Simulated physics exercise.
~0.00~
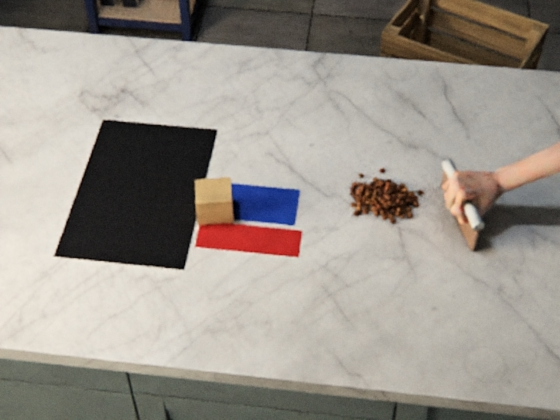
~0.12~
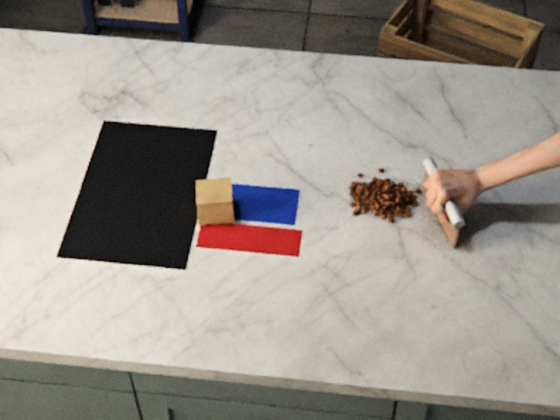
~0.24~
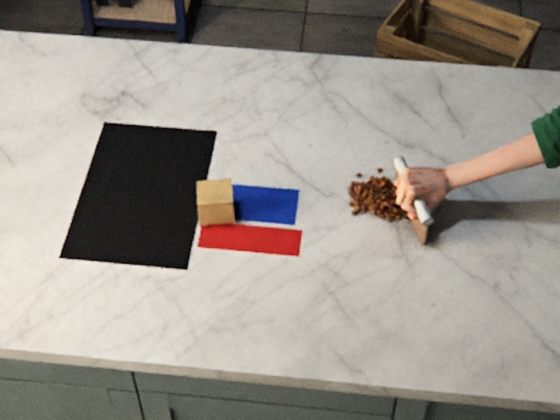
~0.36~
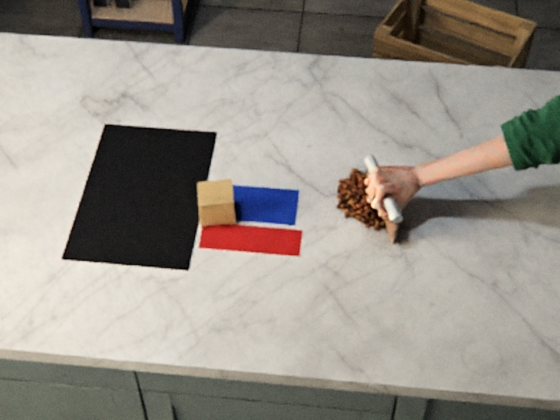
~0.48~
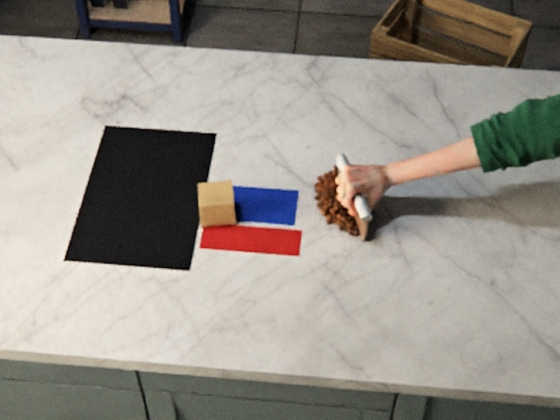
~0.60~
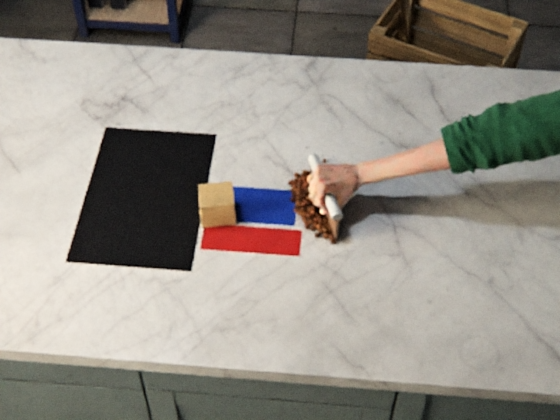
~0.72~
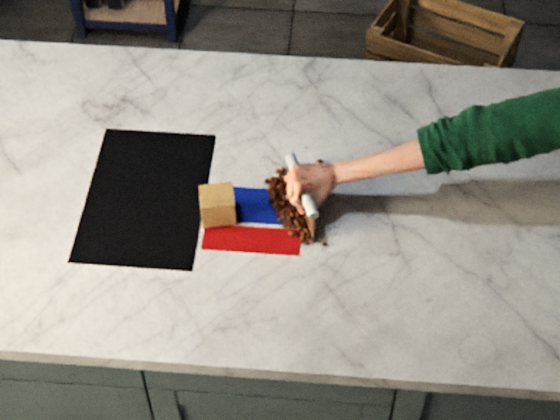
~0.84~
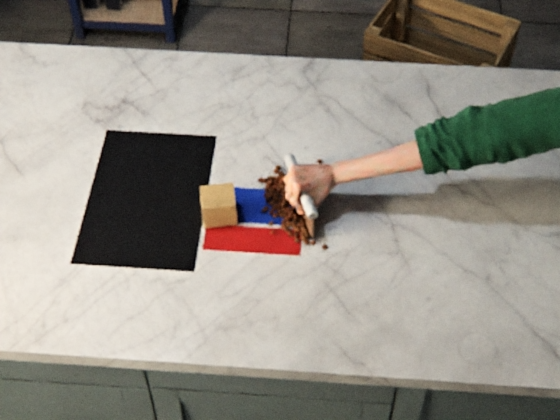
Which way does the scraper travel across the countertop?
The scraper travels to the left, pushing the brown pieces ahead of it.
